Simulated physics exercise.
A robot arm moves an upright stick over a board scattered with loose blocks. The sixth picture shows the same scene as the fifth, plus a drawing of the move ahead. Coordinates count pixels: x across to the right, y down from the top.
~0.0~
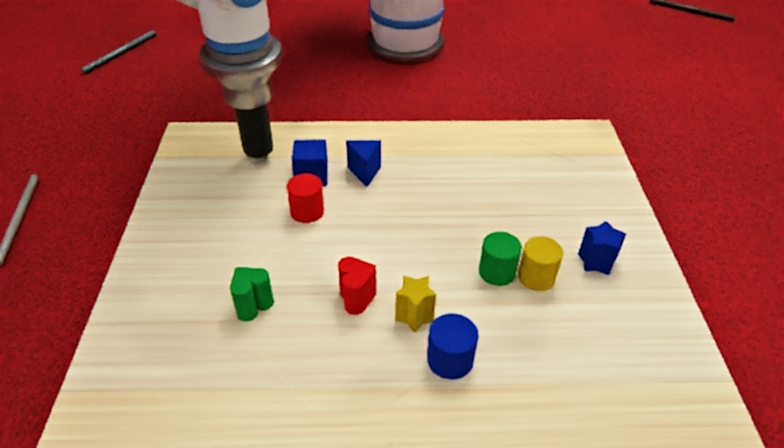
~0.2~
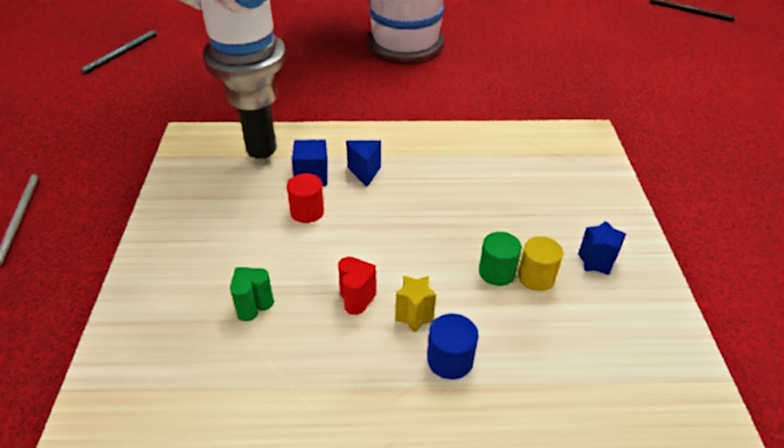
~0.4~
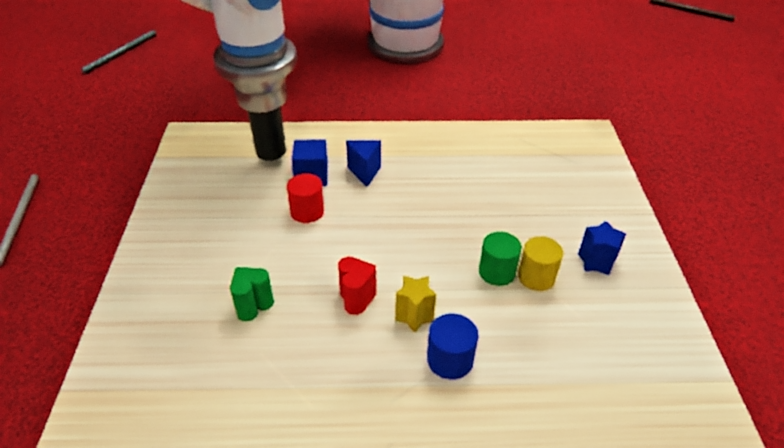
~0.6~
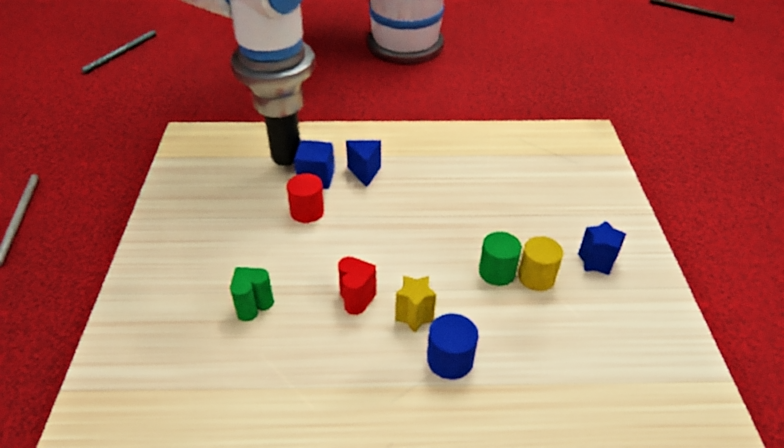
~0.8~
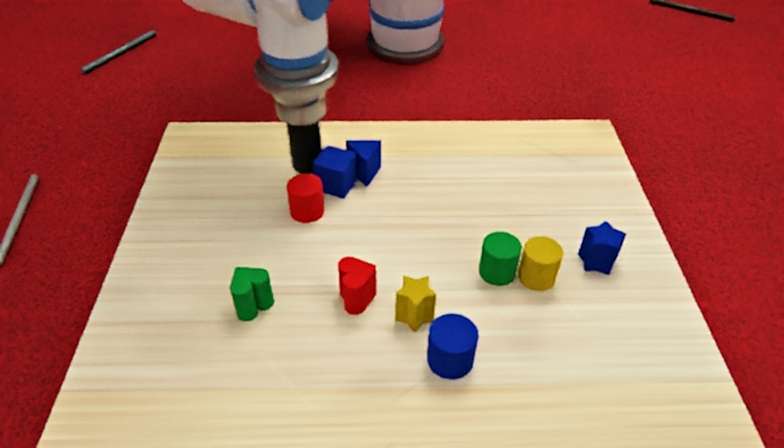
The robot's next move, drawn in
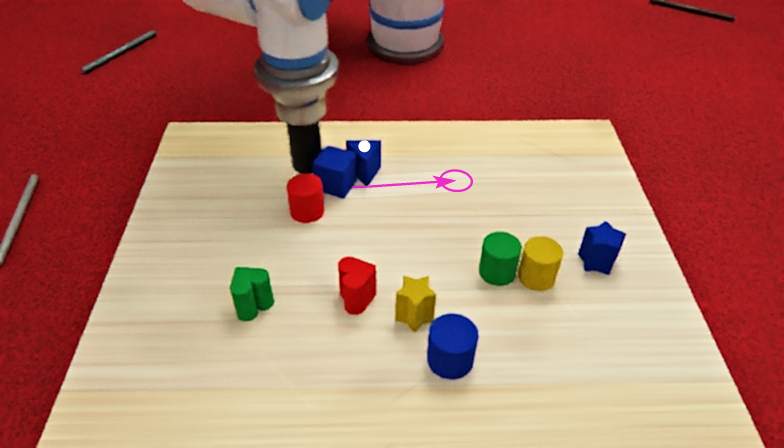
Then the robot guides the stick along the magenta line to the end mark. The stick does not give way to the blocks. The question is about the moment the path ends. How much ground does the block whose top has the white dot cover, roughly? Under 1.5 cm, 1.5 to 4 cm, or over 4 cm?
Overall it shifts between 1.5 and 4 cm.
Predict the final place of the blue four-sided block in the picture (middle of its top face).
Somewhere near (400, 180).
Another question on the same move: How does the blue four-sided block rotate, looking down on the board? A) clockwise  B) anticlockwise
I'll go with A - clockwise.
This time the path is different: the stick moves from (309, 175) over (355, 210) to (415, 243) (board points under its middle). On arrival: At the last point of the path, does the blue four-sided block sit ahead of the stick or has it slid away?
By the time the path ends, the blue four-sided block has slid off to the side or behind.
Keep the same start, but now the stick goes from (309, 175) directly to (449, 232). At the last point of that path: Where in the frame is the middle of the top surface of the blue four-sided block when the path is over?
In the picture, that point is around (484, 218).
Path on the board, from (309, 175) through (355, 187) and (406, 184) to (456, 181); the dot is on the blue triangle.
The first path, step by step. One third of the way, stick at (356, 177); blue four-sided block at (380, 174), turned 25° clockwise; blue triangle at (369, 145), turned 25° anticlockwise.
Two thirds of the way, stick at (407, 174); blue four-sided block at (400, 180), turned 60° clockwise; blue triangle at (381, 141), turned 60° anticlockwise.
At the end, stick at (457, 170); red circular block in place; blue four-sided block at (400, 180), turned 60° clockwise; blue triangle at (381, 141), turned 60° anticlockwise.
